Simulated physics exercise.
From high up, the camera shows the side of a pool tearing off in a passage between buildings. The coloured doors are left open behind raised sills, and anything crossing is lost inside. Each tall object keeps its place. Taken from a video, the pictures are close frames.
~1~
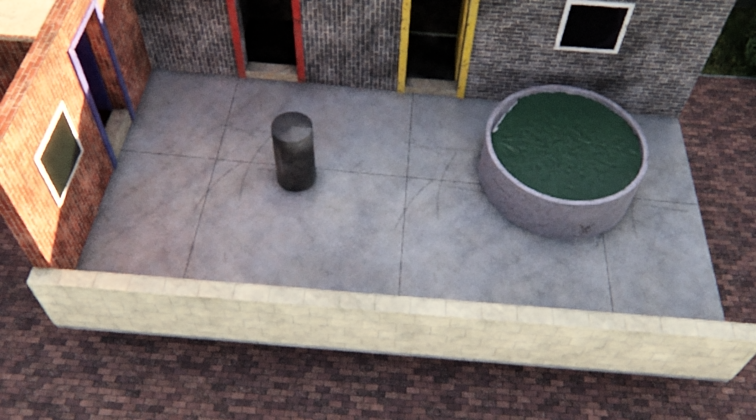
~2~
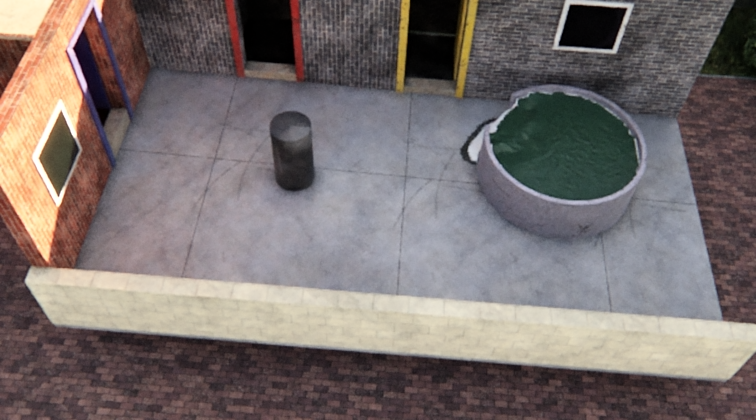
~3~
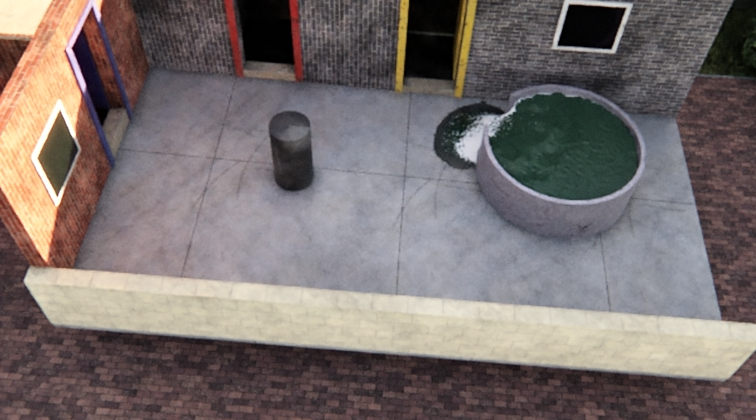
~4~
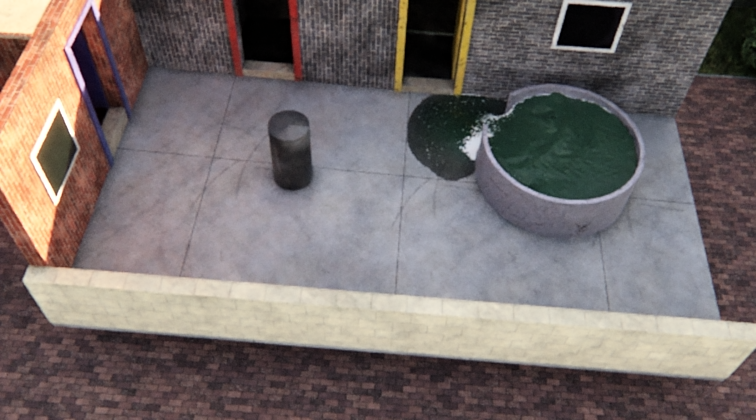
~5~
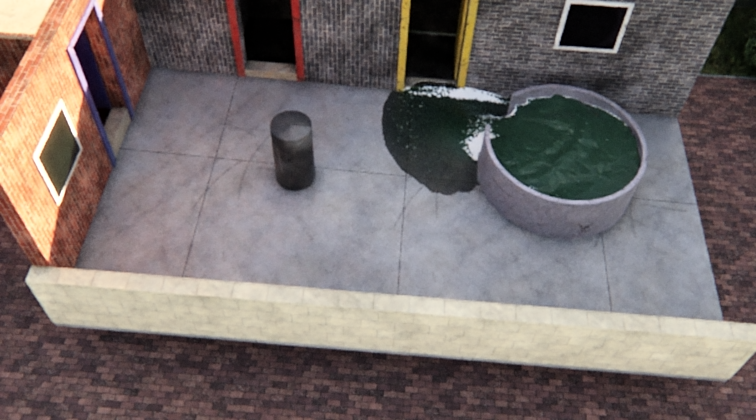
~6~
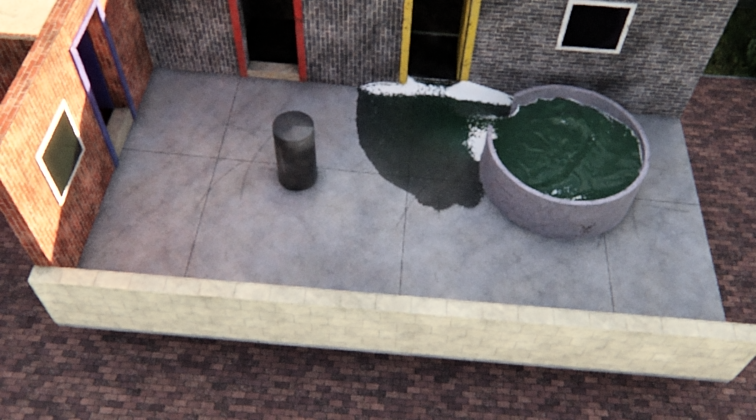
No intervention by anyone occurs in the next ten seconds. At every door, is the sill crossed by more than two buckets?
The red door: No; the blue door: No; the yellow door: Yes.
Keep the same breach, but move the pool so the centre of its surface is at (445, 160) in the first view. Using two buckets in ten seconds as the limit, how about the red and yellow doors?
Checked in turn, the red door goes past the limit; the yellow door stays safely beneath.
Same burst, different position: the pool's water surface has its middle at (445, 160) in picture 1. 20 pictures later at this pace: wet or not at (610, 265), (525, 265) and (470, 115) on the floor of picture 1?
My reading is missed by the flood first, missed by the flood next and hit by the flood last.
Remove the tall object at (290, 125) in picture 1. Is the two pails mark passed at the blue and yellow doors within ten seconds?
The blue door stays below the mark and the yellow door exceeds the mark.
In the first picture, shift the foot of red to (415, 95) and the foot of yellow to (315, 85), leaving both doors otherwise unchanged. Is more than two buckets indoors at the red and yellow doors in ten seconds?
As I see it, the red one exceeds the limit while the yellow one stays within limit.
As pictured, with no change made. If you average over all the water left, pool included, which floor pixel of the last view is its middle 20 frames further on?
I'd put it at around (433, 156).
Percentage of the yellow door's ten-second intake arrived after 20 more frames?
Some 80 per cent.
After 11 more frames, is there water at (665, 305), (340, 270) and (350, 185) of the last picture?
Lab note, in the order given: Unwetted, unwetted, wet through.
A moment on, water covers 20 % of the floor; the red door wet at the sill, nothing in, the blue door not reached, the yellow door over two buckets in.
Next, water covers 35 % of the floor; the red door wet at the sill, nothing in, the blue door not reached, the yellow door far over two buckets in.
Then, water covers 45 % of the floor; the red door wet at the sill, nothing in, the blue door wet at the sill, nothing in, the yellow door far over two buckets in.
Later, water covers 60 % of the floor; the red door wet at the sill, nothing in, the blue door wet at the sill, nothing in, the yellow door far over two buckets in.
In the end, water covers 90 % of the floor; the red door wet at the sill, nothing in, the blue door wet at the sill, nothing in, the yellow door far over two buckets in.
